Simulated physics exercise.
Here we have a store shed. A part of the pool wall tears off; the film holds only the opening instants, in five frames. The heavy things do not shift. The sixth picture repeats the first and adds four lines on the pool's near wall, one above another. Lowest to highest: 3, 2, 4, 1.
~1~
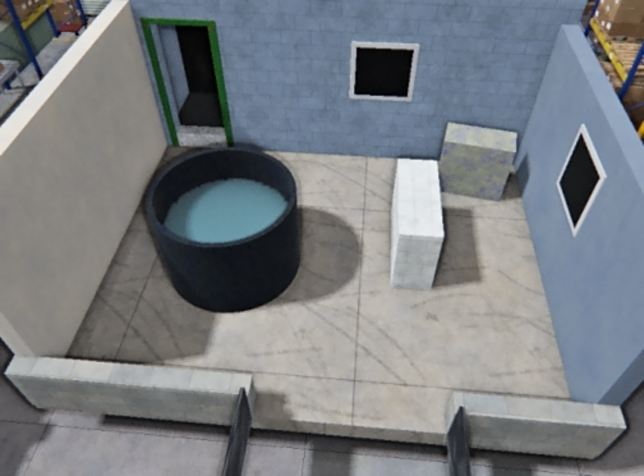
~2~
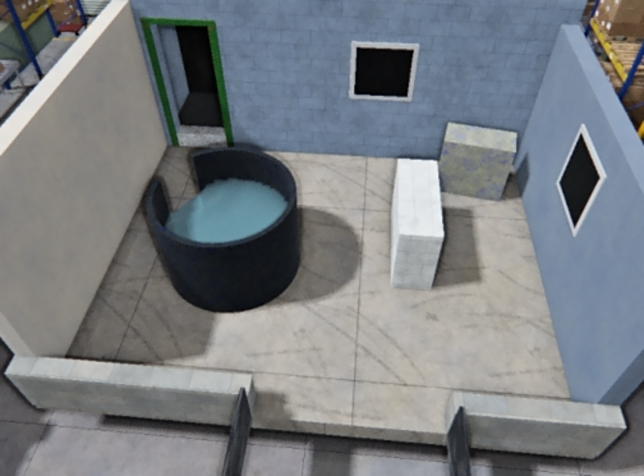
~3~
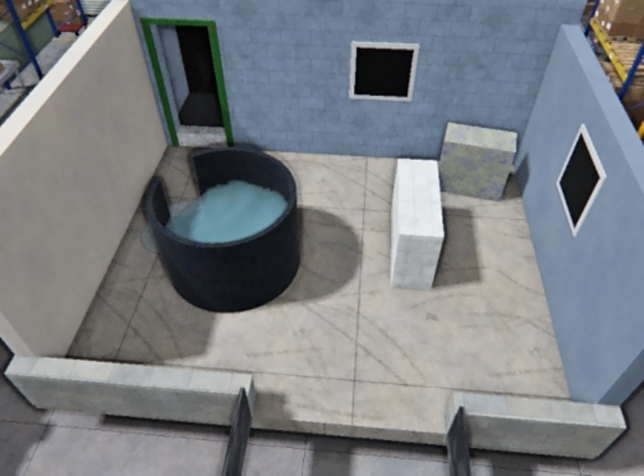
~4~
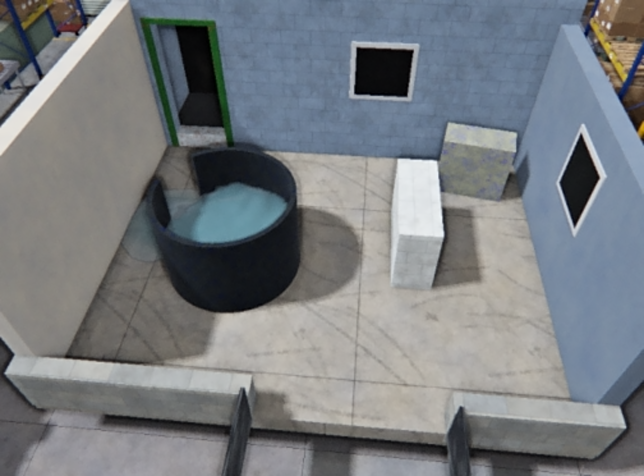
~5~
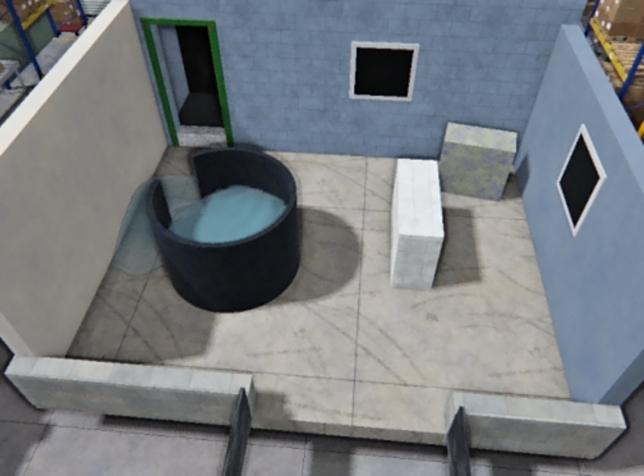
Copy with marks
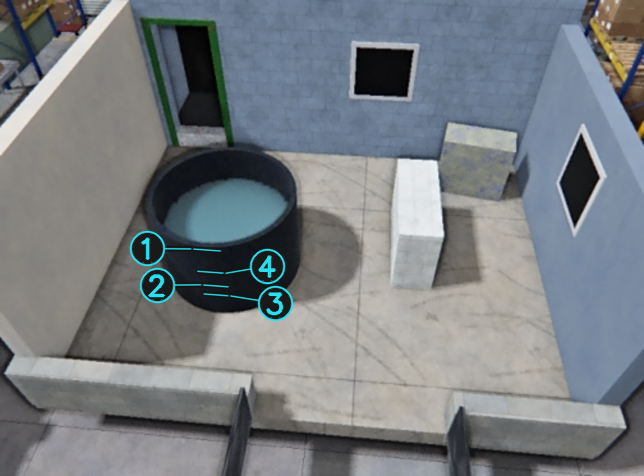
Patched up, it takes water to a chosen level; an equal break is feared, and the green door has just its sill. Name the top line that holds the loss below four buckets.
2 is the one.
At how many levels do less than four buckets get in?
Two of them.
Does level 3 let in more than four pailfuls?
No, that is safe.
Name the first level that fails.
Here it is level 4.
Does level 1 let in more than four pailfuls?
Yes, it does.
On the marked copy, 1 at (205, 249); 2 at (214, 285); 3 at (216, 294); 4 at (211, 272); from the bottom up 3, 2, 4, 1.
If 1 is chosen, dozens of bucketfuls pour in.
If 2 is chosen, a bucket or two gets in.
If 3 is chosen, nothing gets over.
If 4 is chosen, about 12 bucketfuls get in.
